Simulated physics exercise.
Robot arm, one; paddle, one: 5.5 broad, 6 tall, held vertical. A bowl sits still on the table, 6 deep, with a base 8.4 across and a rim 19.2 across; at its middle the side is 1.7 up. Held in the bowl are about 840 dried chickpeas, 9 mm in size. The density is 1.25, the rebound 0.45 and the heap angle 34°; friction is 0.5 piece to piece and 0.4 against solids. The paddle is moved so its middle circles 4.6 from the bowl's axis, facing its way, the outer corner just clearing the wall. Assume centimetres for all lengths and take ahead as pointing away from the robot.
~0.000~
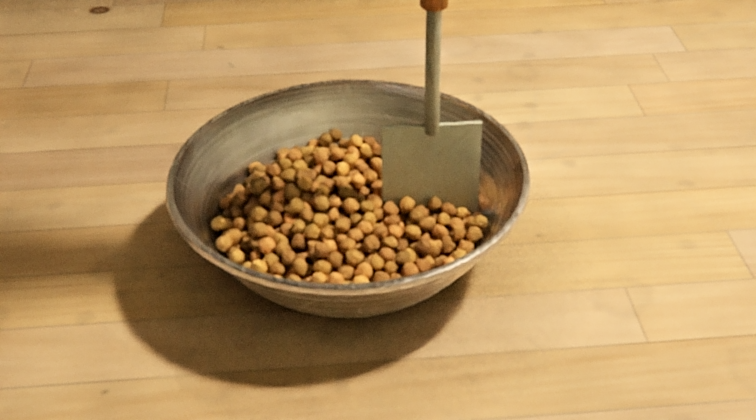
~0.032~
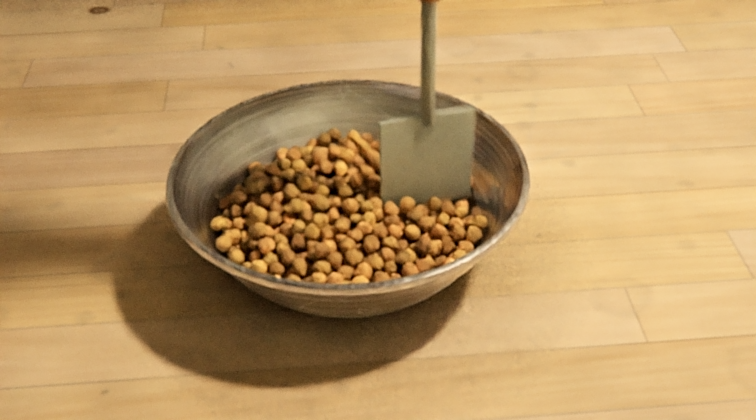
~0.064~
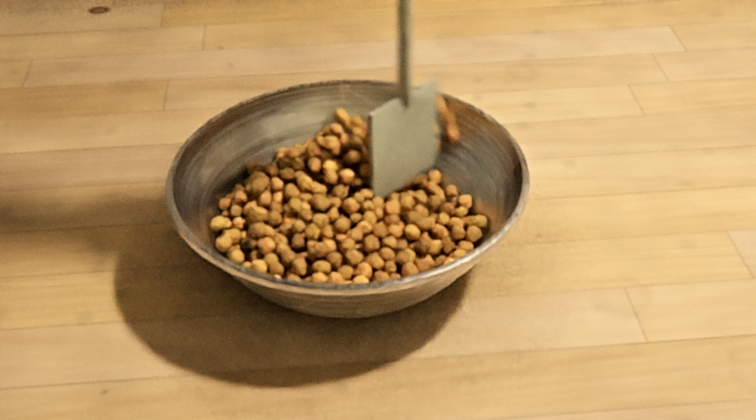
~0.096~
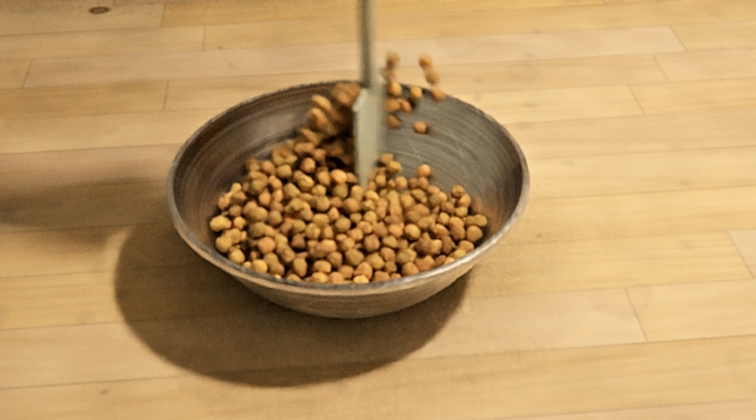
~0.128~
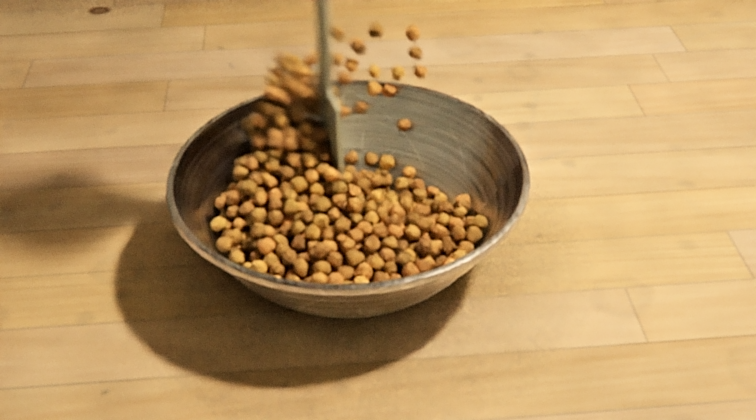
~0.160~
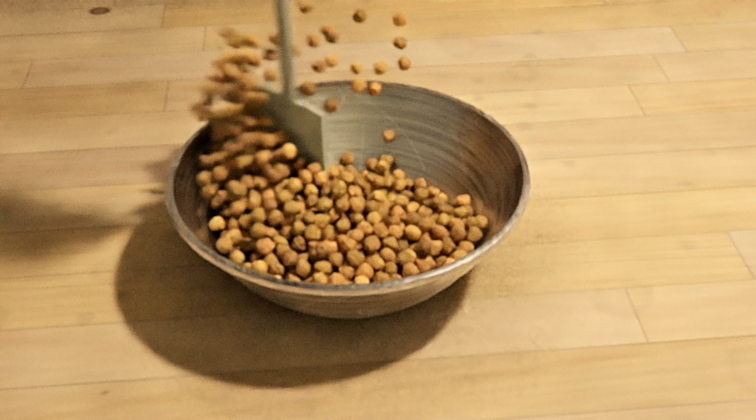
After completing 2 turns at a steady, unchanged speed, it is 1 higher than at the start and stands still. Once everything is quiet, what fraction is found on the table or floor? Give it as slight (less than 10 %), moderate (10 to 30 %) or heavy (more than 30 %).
It is heavy.
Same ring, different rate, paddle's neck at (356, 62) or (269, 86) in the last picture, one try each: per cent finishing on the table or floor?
Some 25 and 40 %.
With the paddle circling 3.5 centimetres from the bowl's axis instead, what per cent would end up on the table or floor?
That would make it around 45 percent.
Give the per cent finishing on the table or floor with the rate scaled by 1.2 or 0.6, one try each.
45 % and 20 %.
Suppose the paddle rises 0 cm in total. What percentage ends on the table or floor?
50 per cent, roughly.
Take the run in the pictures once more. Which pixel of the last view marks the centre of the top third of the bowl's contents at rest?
(338, 222).
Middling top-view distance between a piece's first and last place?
7 centimetres.
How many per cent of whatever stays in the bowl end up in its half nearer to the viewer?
About 50 per cent.
After 0.40 s, 359° round, highest piece 11 above the table; 618 in the bowl, 126 on the table or floor, 99 in flight or on the tool.
After 0.65 s, 227° round, highest piece 9 above the table; 539 in the bowl, 286 on the table or floor, 18 in flight or on the tool.
After 0.97 s, 0° round, highest piece 5 above the table; 530 in the bowl, 313 on the table or floor.
After 1.67 s, 0° round, highest piece 5 above the table; 530 in the bowl, 313 on the table or floor.
At rest, 530 in the bowl, 313 on the table or floor. That is 37 % on the table or floor.
